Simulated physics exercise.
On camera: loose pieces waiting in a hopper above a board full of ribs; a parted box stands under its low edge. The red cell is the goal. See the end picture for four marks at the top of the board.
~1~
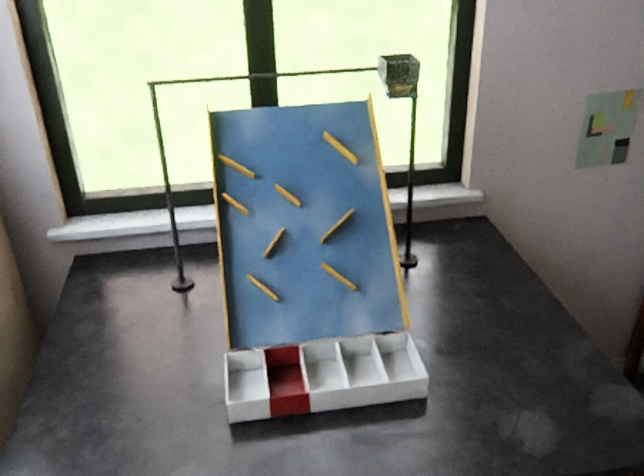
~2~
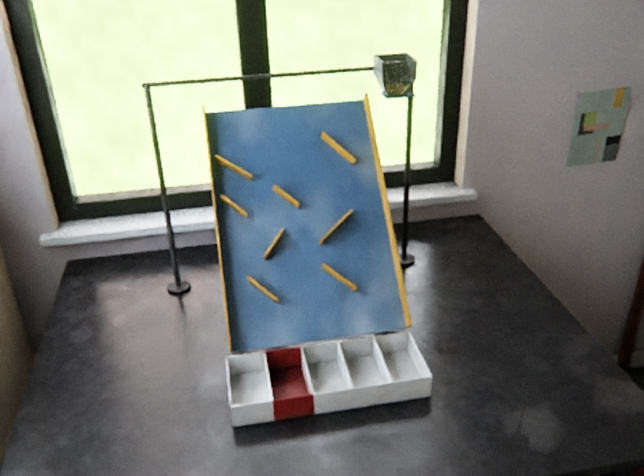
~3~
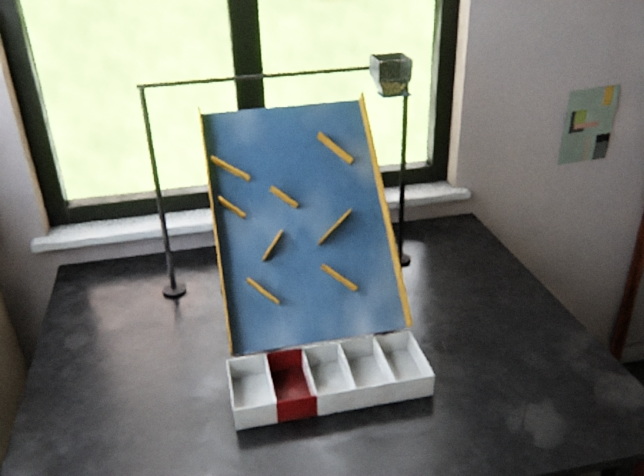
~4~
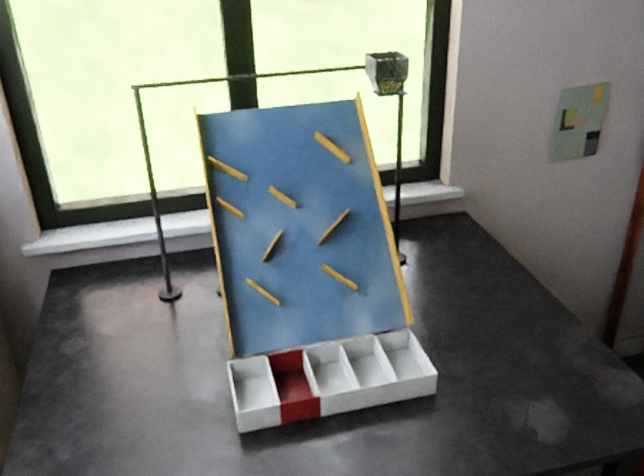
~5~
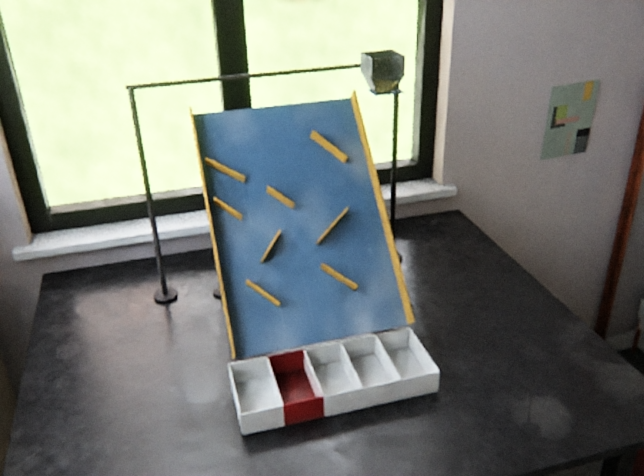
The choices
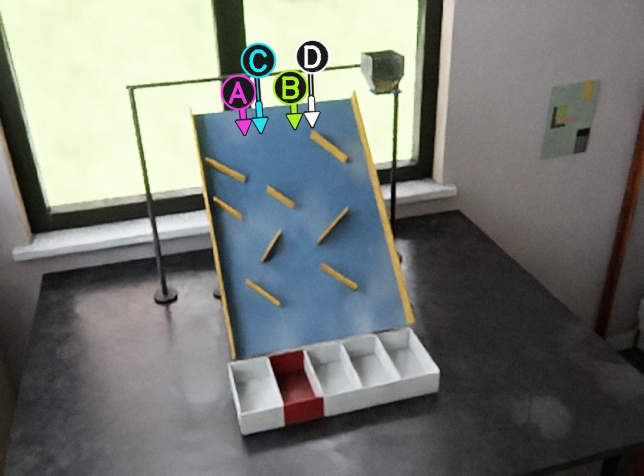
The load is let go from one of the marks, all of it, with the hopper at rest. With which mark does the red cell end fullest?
B is best.
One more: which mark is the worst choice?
Mark D.
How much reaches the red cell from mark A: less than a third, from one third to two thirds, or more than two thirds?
Less than a third.
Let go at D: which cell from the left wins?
The fifth from the left.
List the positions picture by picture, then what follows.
Hopper at (398, 91), soya beans, door shut, in the first frame.
Ribs (215, 155) to (252, 176), (322, 132) to (355, 160), (221, 195) to (247, 213), in the second frame.
Ribs (271, 186) to (297, 204), (264, 258) to (282, 230), (320, 241) to (351, 209), in the third frame.
Ribs (247, 279) to (279, 303), (322, 264) to (358, 287), in the fourth frame.
Red cell at (304, 409), number 2 of 5 from the left, in the fifth frame.
On the marked copy, mark A meets the board at (244, 129); mark B meets the board at (294, 123); mark C meets the board at (260, 127); mark D meets the board at (312, 121).
Choosing A, about a quarter in the red cell, most in other cells.
Choosing B, about a third in the red cell, about half in other cells, a small part outside the box.
Choosing C, about a quarter in the red cell, most in other cells.
Choosing D, a small part in the red cell, most in other cells, a small part outside the box.
